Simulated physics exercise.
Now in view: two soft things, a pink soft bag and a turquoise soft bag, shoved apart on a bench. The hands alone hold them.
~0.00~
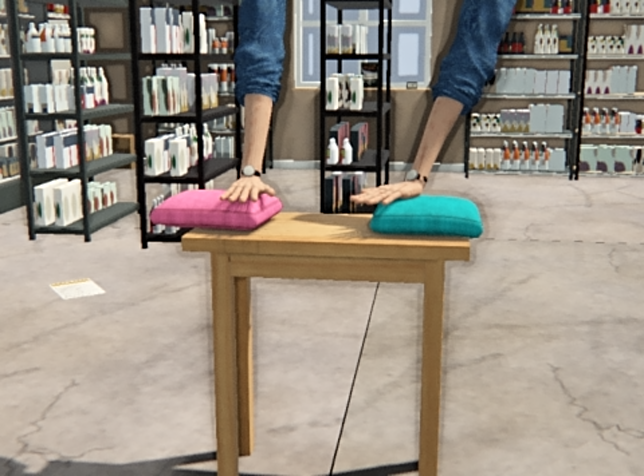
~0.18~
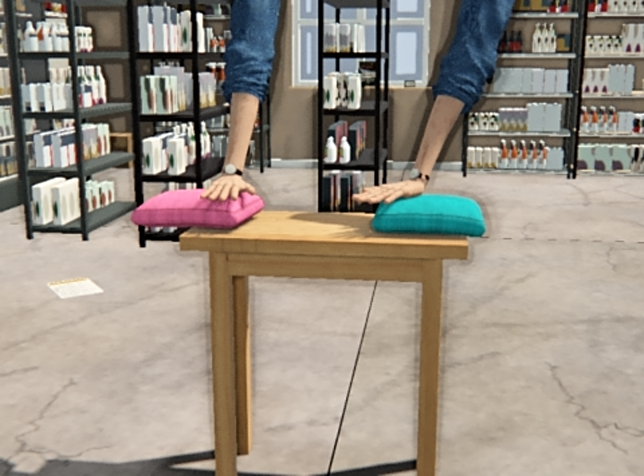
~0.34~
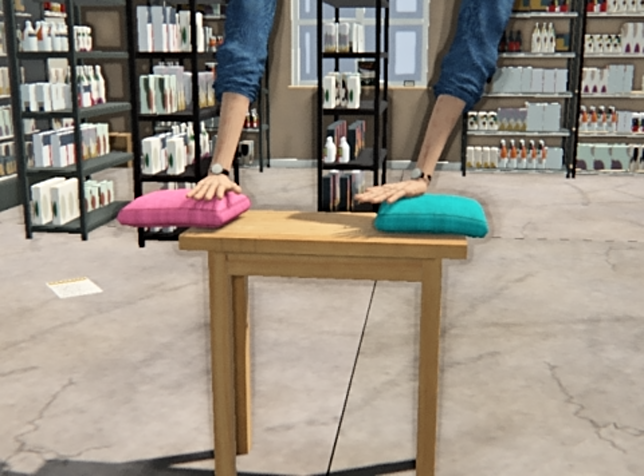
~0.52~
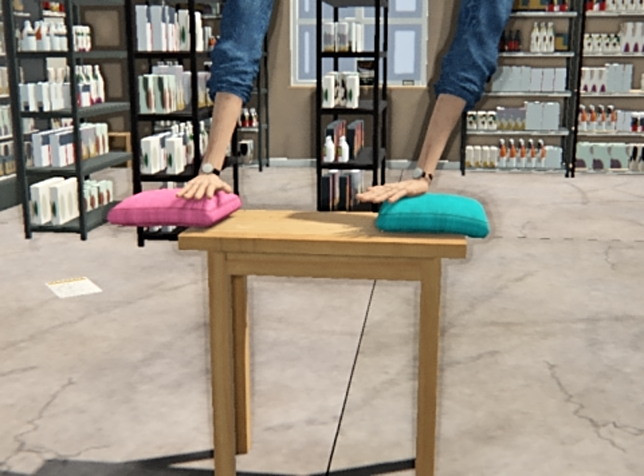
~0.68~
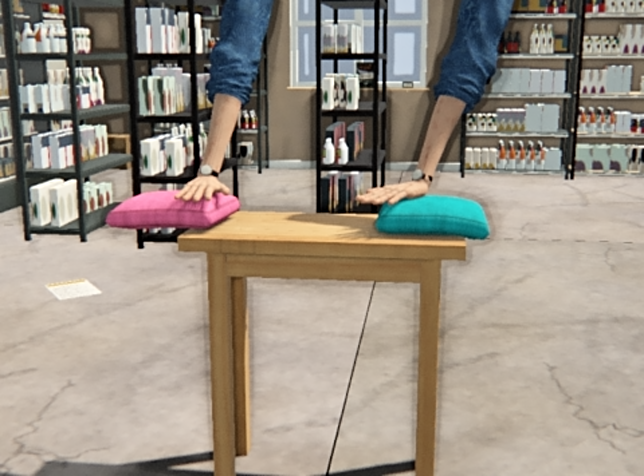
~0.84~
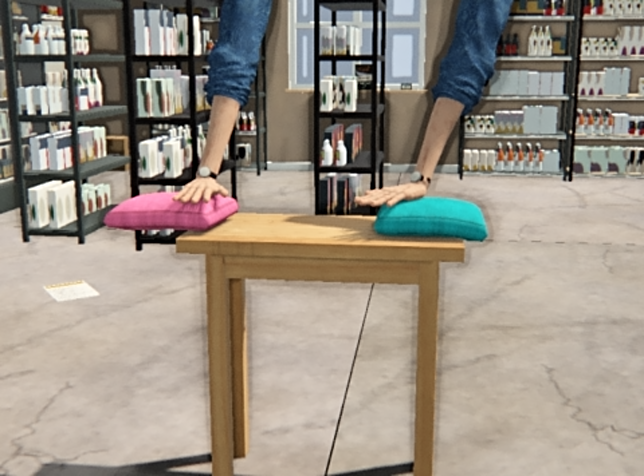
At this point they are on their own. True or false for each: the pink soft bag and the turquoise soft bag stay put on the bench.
Pink soft bag: False; turquoise soft bag: True.
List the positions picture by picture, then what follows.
The first frame shows pink soft bag tip (163, 213); turquoise soft bag tip (478, 226).
The second frame shows pink soft bag tip (144, 214); turquoise soft bag tip (481, 226).
The third frame shows pink soft bag tip (130, 215); turquoise soft bag tip (484, 226).
The fourth frame shows pink soft bag tip (121, 214); turquoise soft bag tip (484, 227).
The fifth frame shows pink soft bag tip (120, 216); turquoise soft bag tip (484, 228).
The sixth frame shows pink soft bag tip (118, 218), well over half past the edge; turquoise soft bag tip (483, 230), a small part past the edge.
After 1.28 s, pink soft bag falling near (163, 343); turquoise soft bag lying still.
After 1.60 s, pink soft bag on the floor near (88, 428); turquoise soft bag lying still.
At rest, pink soft bag on the floor near (58, 448); turquoise soft bag lying still. The pink soft bag tips over and falls and the turquoise soft bag holds its place.
